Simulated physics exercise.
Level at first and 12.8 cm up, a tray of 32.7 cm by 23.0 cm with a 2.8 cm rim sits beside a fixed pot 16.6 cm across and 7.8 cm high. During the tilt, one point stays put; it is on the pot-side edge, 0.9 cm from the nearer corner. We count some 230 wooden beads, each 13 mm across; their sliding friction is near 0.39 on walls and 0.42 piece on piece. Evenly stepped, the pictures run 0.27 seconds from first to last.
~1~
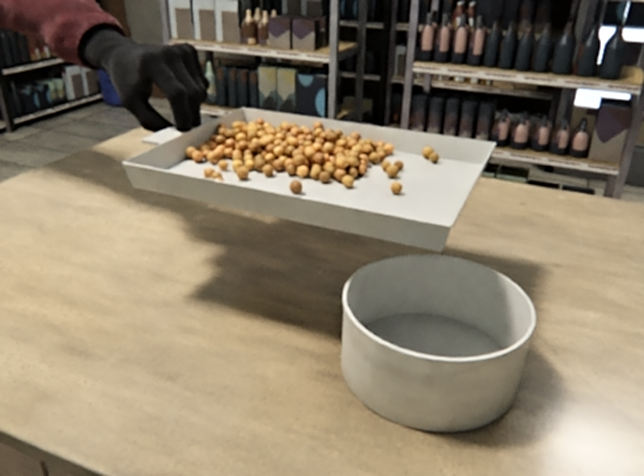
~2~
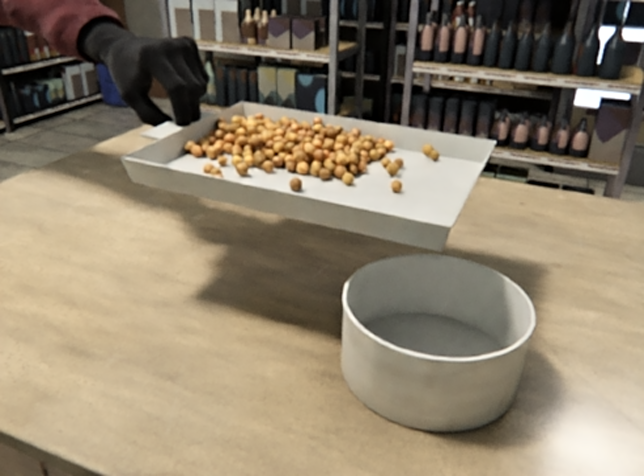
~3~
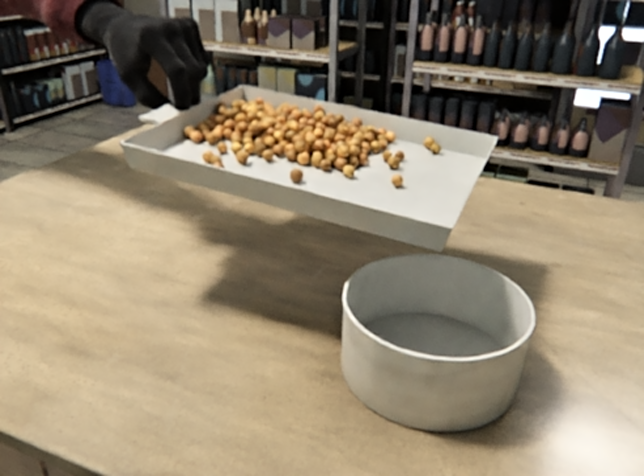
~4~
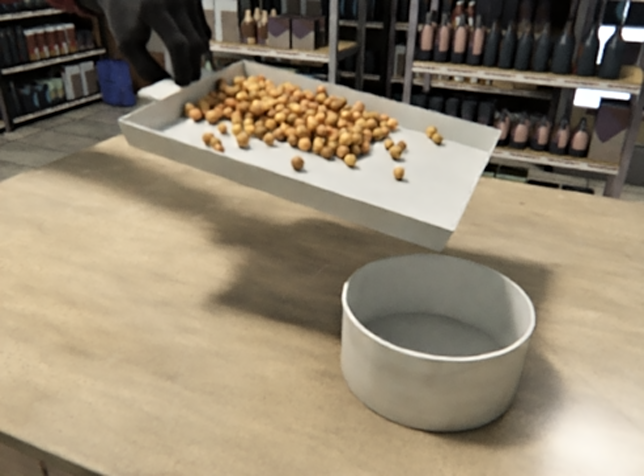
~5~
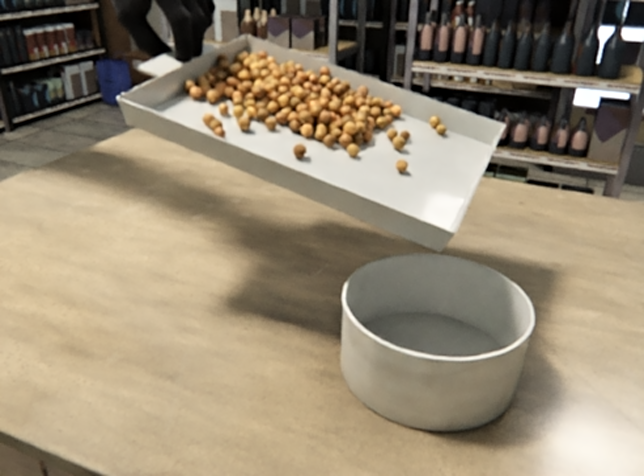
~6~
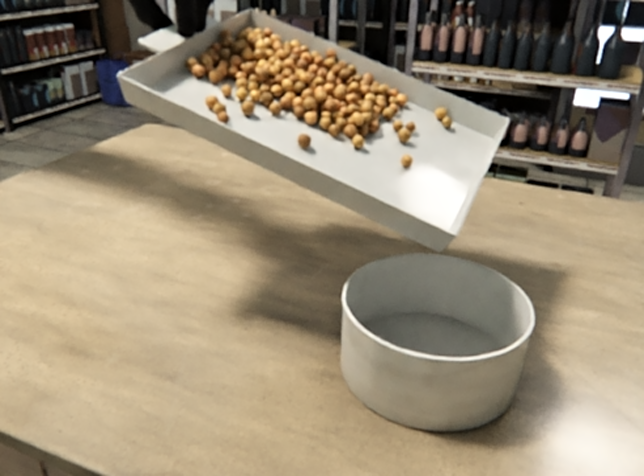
A shallow white tray heaped with small tan wooden beads starts level above a pale wooden table, then tilts steadily, its left side rising while its lower right edge stays near a round white pot. A black-gloved hand in a dark red sleeve lifts at the far left corner, moving up out of view. Bottle-lined shelves stand behind, seen from slightly above by a still camera, as the beads shift little on the tray.
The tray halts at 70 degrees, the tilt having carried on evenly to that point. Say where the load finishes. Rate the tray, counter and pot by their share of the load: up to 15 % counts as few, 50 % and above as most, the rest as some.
Tray: Some; counter: Some; pot: Some.
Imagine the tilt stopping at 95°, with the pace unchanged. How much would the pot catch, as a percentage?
It would land at about 50 percent.
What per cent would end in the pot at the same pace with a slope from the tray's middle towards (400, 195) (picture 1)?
About 10 per cent.
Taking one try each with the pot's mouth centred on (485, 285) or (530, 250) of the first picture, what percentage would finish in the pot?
About 35 percent the first time and about 5 percent the second.
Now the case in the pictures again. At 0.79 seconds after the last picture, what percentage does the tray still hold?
Load share: Around 40%.
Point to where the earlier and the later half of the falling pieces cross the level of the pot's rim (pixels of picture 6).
Roughly (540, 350) to start, and after that (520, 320).
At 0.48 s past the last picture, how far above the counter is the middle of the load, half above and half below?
Height: Around 20 cm.
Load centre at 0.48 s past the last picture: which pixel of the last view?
Expected load position: Near (468, 171).
Then, 0.29 s after the last picture, tilt 45 degrees; the tray holds 100 %, the pot 0 %.
Then, 0.48 s after the last picture, tilt 61 degrees; the tray holds 90 %, the pot 0 %.
Then, 0.79 s after the last picture, tilt 70 degrees; the tray holds 40 %, the pot 20 %.
In the end, tray 35 %, counter 40 %, pot 25 %.
